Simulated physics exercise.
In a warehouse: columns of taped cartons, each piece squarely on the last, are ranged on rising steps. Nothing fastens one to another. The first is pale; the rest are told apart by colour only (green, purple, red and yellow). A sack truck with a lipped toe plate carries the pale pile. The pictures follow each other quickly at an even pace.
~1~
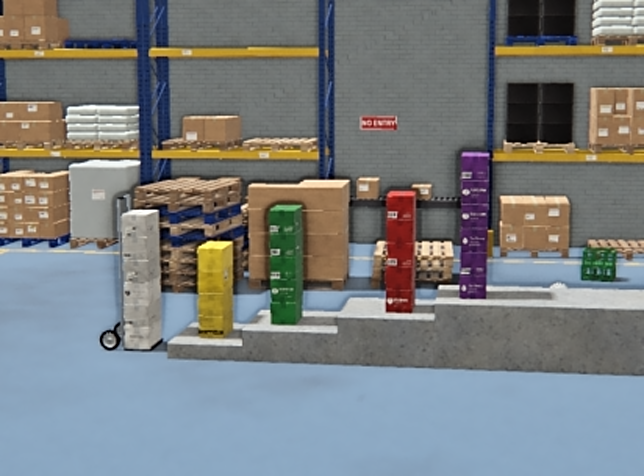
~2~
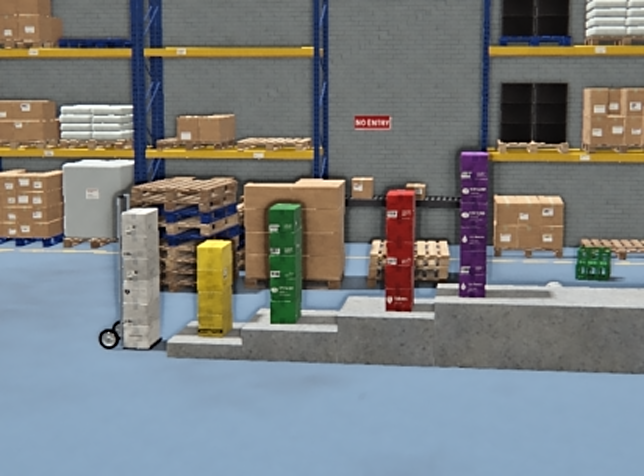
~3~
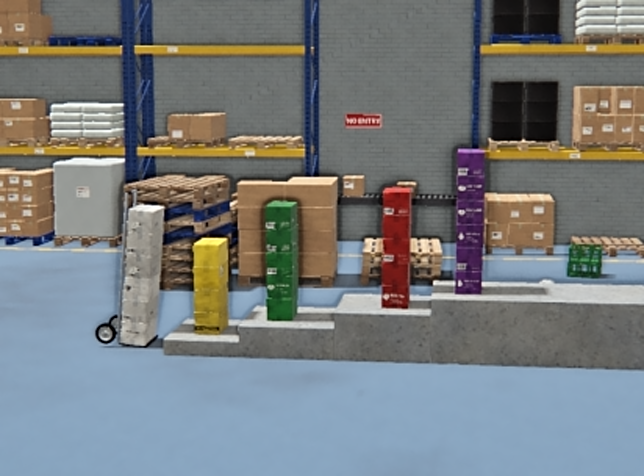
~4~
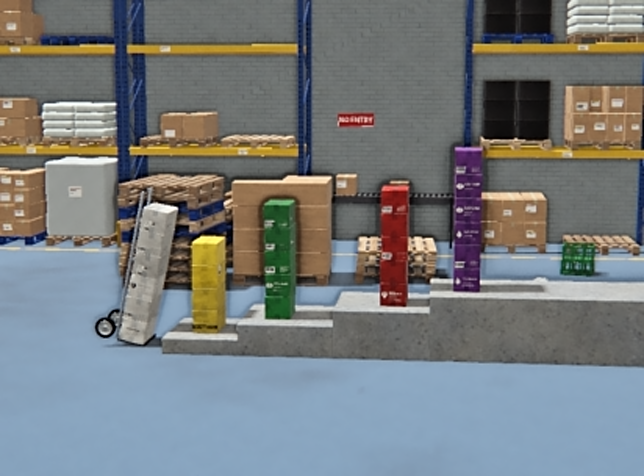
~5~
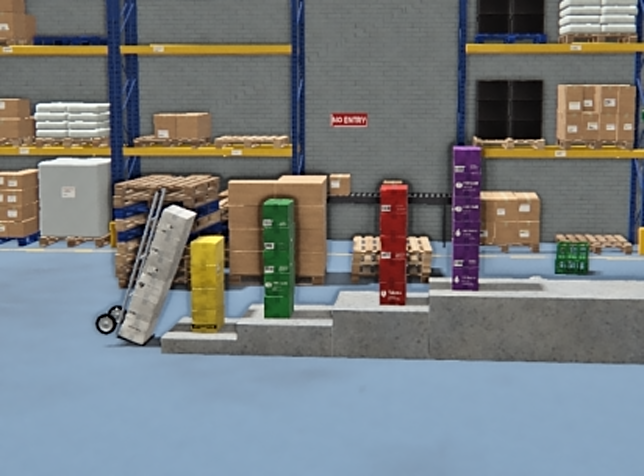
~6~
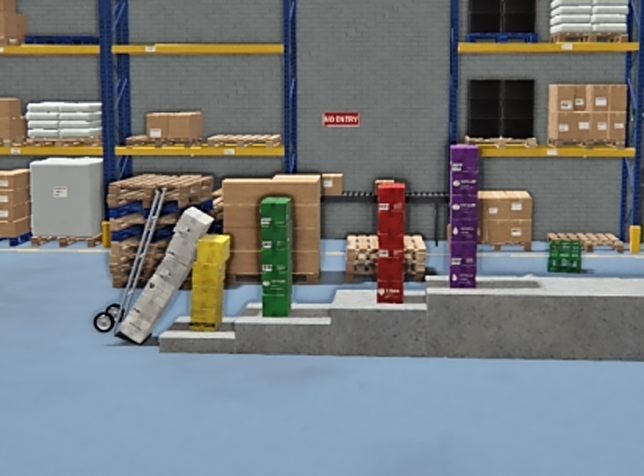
White carton stack on a hand truck standing upright, then leaning right toward yellow cartons on a stepped concrete platform in a warehouse.
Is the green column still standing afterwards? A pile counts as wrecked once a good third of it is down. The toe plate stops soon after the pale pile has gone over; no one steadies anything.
The green pile gets wrecked.
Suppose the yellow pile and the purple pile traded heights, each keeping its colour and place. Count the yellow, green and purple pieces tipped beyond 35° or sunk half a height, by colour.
Yellow 6, green 4, purple 0.
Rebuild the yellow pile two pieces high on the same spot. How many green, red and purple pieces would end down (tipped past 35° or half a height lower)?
Down at the end: Green 0, red 0, purple 0.
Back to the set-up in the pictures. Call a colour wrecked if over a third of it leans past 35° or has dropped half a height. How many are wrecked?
The count is 4.
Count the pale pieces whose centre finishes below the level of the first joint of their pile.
1 of them.
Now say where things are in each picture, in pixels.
In the first picture (each place is the centre of the face we see best; the camera moves round a little), truck frame (120, 229) level; top green carton (282, 222); top yellow carton (210, 259); the others all in place.
In the second picture, truck frame (120, 228) level; top green carton (281, 221).
In the third picture, truck frame (125, 223) rocked barely, top of the pale pile leaning barely; top green carton (278, 218); the others all in place.
In the fourth picture, truck frame (138, 221) rocked a little, top of the pale pile leaning a little; top green carton (276, 216); the others all in place.
In the fifth picture, truck frame (149, 221) rocked clearly, top of the pale pile leaning clearly; top green carton (275, 216); the others all in place.
In the sixth picture, truck frame (150, 220) rocked clearly, top of the pale pile leaning well over; top green carton (273, 214); top yellow carton (210, 252) tilted barely; steepest lean, the carton at (205, 275); 4 have shifted.
Just after the last frame, 6 of the pale pile down; none of the 5 green cartons down (0 of 20 in all colours); top green carton unmoved; top yellow carton tilted well over.
A moment on, 6 of the pale pile down; 5 of the 5 green cartons down (9 of 20 in all colours); top green carton tilted well over, about its own height lower; top yellow carton tilted well over, about its own height lower.
Further on, 6 of the pale pile down; 5 of the 5 green cartons down (20 of 20 in all colours); top green carton tilted steeply, some two heights lower; top purple carton tilted steeply, some two heights lower.
When it is over, 6 of the pale pile down; 5 of the 5 green cartons down (20 of 20 in all colours); top green carton tilted steeply, some two heights lower; top purple carton on its side. In pixels of the last frame, middles, top green carton near (390, 260).
